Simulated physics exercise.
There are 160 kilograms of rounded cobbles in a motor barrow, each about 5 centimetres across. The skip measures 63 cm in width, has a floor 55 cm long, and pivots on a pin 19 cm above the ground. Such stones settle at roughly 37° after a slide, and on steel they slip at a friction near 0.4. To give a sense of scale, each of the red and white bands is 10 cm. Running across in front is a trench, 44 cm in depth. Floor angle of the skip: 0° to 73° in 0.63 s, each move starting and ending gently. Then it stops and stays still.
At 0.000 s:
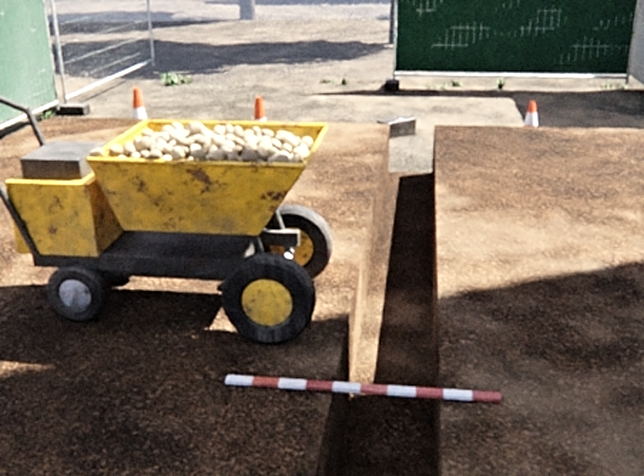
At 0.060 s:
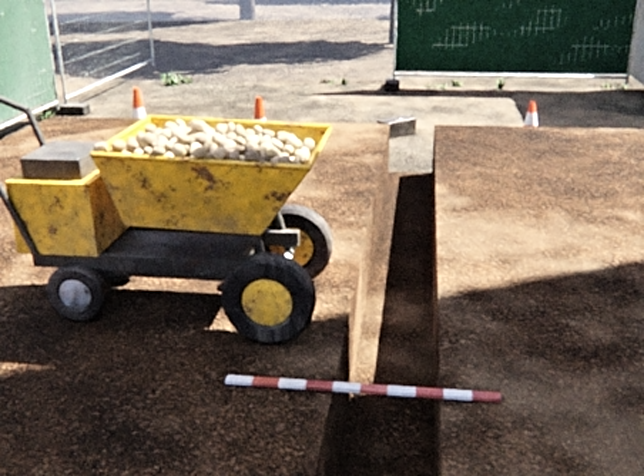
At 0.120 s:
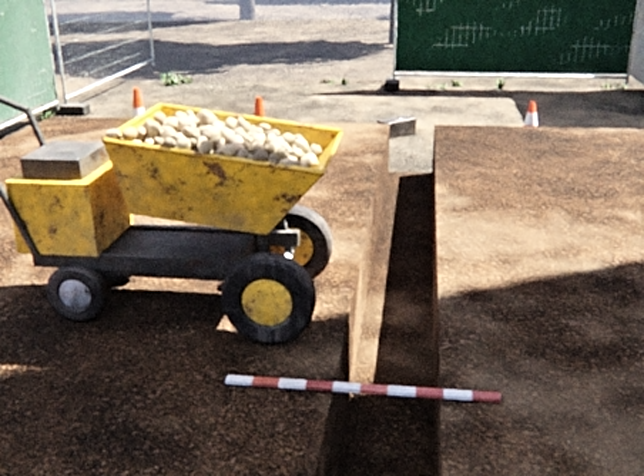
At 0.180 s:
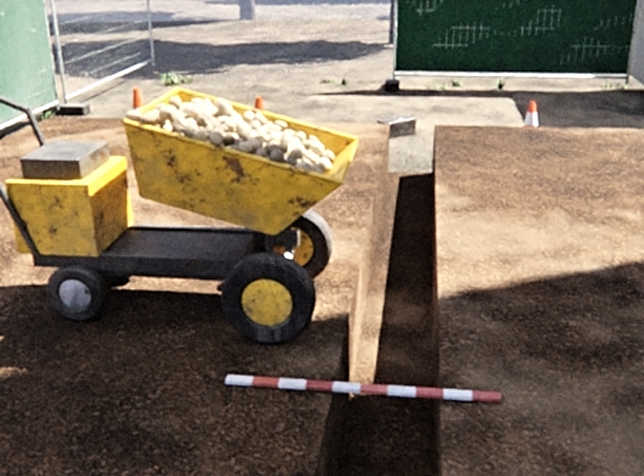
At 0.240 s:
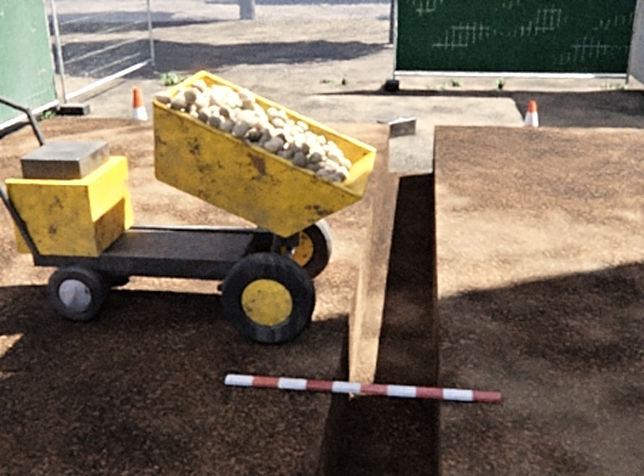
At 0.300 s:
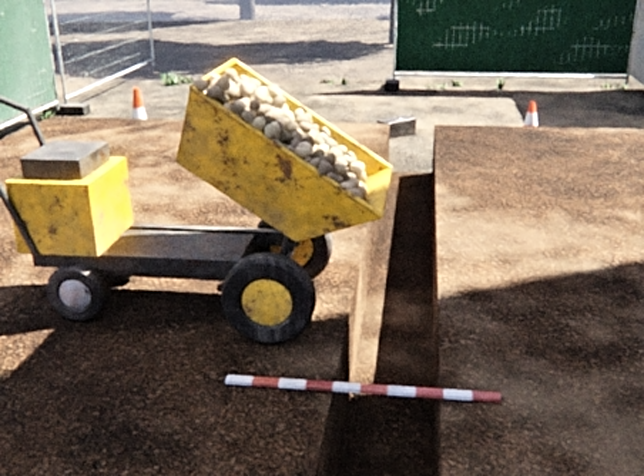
A small yellow dumper with black wheels and a skip full of pale stones stands at left on brown ground, seen from the side and slightly above, in an outdoor yard with green screens behind. A narrow trench runs beside it, with a red and white banded pole lying across in front and orange cones beyond. The skip tilts steadily forward to the right, its rear rising high and the stones riding with it, while the camera stays still.
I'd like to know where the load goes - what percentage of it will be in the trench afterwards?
I would put it at about 23 per cent.
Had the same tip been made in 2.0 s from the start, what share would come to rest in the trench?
Estimate: About 45 %.
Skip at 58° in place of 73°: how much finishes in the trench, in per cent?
Then close to 15 per cent.
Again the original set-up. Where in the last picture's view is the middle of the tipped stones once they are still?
Roughly (513, 316), I'd say.
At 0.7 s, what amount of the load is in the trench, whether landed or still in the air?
About 0 per cent by then.
After 0.5 s the floor is at 61°; 100 % in the skip; the foremost stones are at (414, 236).
After 0.7 s the floor is at 73°; 55 % in the skip, 2 % in the trench, 43 % past the trench; the foremost stones are at (526, 315).
After 1.1 s the floor is at 73°; 14 % in the skip, 7 % in the trench, 79 % past the trench; the foremost stones are past the picture's edge.
After 3.0 s the floor is at 73°; 0 % in the skip, 23 % in the trench, 77 % past the trench; the foremost stones are past the picture's edge.
